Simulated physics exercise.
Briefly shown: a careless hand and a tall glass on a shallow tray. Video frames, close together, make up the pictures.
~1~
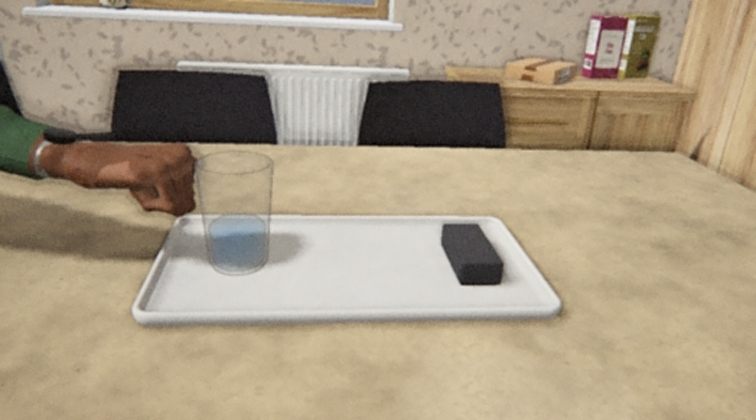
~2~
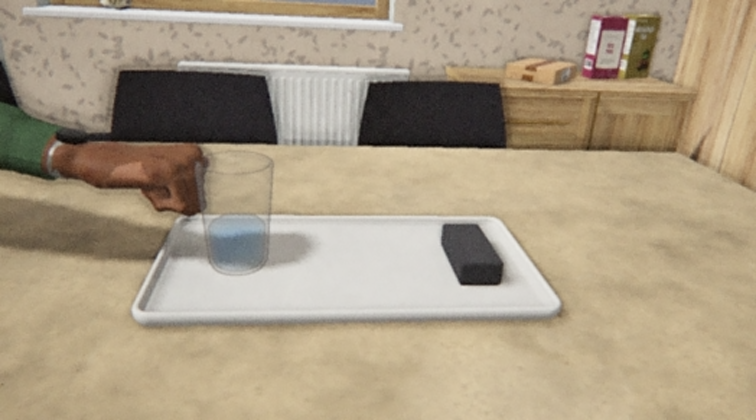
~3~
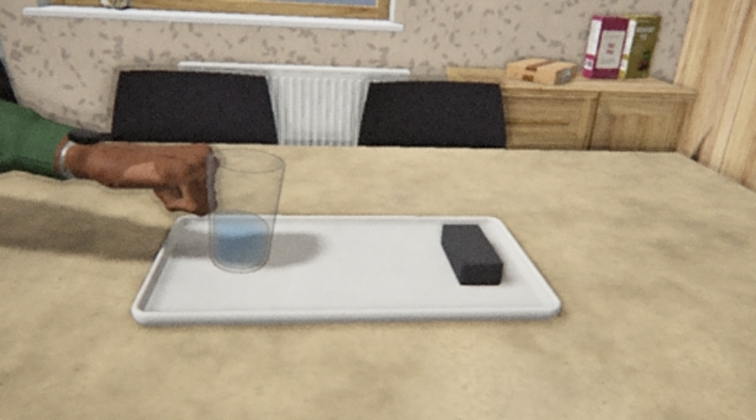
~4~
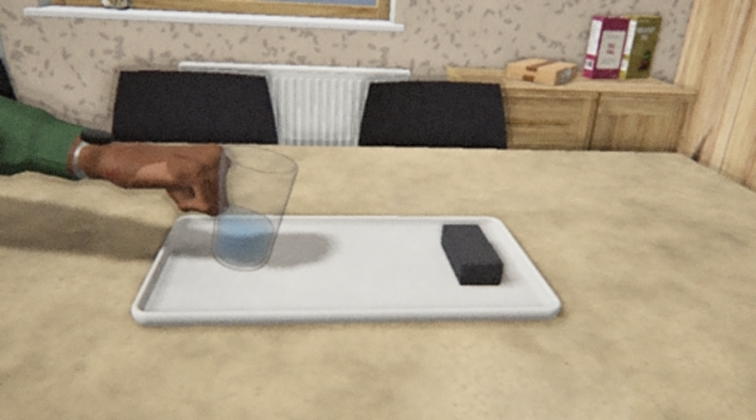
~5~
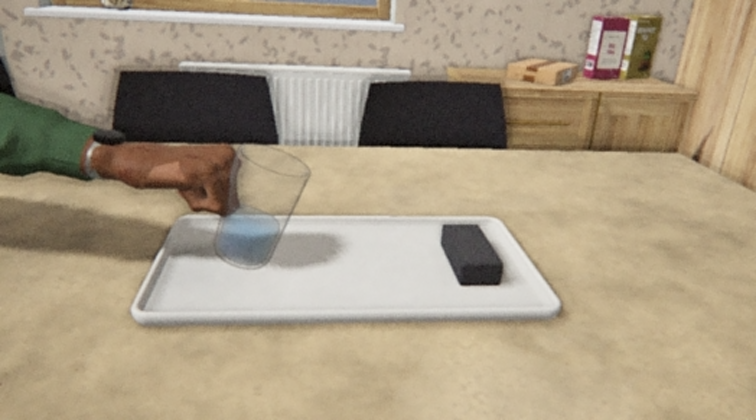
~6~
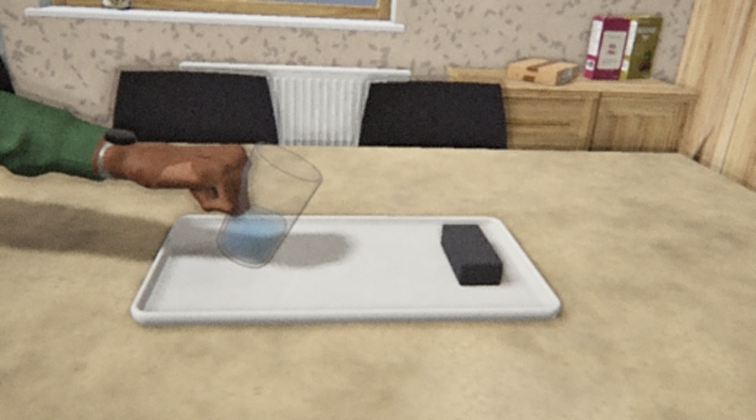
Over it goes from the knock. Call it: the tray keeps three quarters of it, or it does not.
The tray keeps three quarters.
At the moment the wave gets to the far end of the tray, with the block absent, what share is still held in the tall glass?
About 50 percent.
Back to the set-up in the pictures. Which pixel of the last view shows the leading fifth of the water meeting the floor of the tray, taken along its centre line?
Close to (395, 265).
A moment on, the tall glass is falling and 100 per cent is in the glass, 0 on the tray and 0 above or beyond its rim.
Next, the tall glass lies on its side and 80 per cent is in the glass, 13 on the tray and 7 above or beyond its rim.
Then the tall glass lies on its side and 39 per cent is in the glass, 43 on the tray and 18 above or beyond its rim.
Later the tall glass lies on its side and 21 per cent is in the glass, 76 on the tray and 3 above or beyond its rim.
In the end 97 per cent is held by tray and glass, 3 is off the tray.
